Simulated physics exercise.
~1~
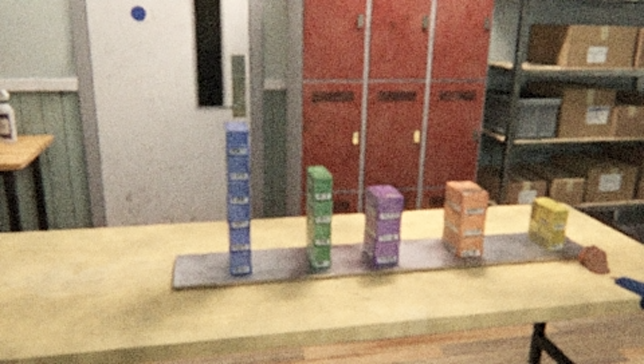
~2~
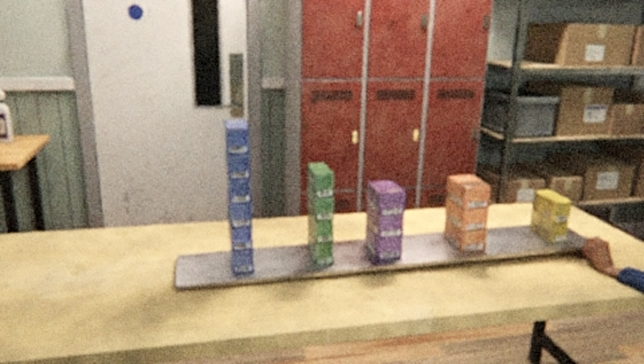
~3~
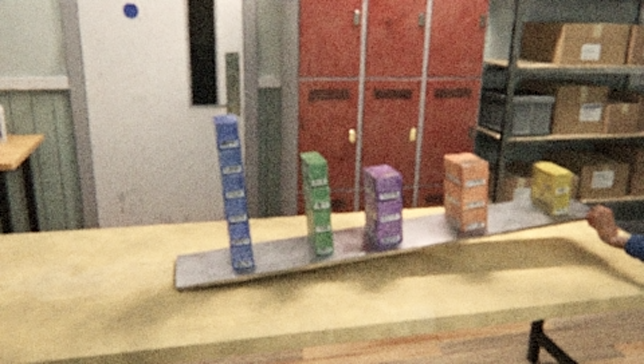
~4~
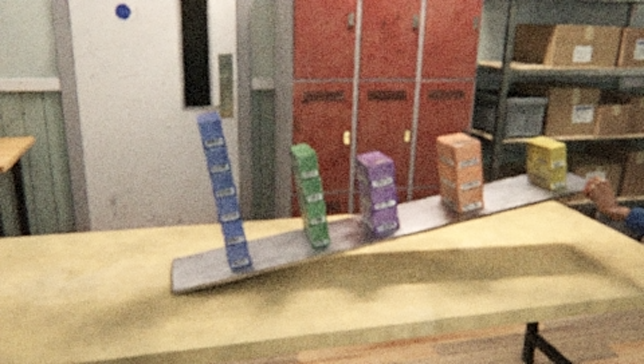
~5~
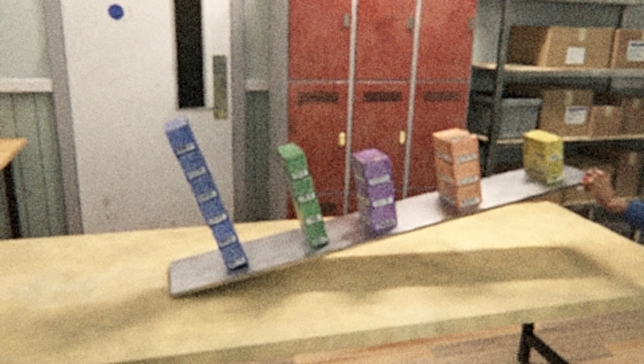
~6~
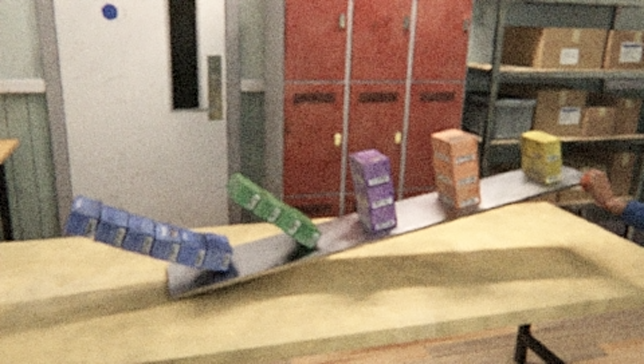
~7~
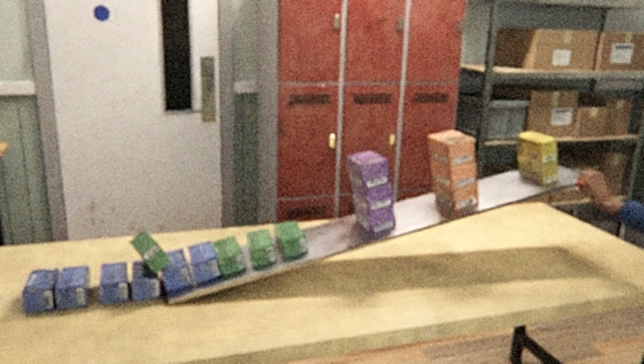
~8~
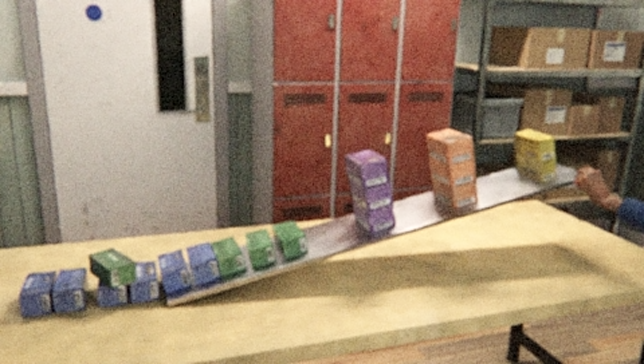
Five coloured stacks of small packets stand on a grey board across a pale table, seen from the front in a room with red lockers, a white door and shelves of boxes. The tall blue stack is at the left, followed by green, purple, orange and a short yellow one. A hand at the right lifts that end of the board, and the stacks lean left. The blue stack topples leftward, and the green one follows, both breaking into packets strewn down the board and onto the table. The hand holds the board tilted while purple, orange and yellow remain standing.
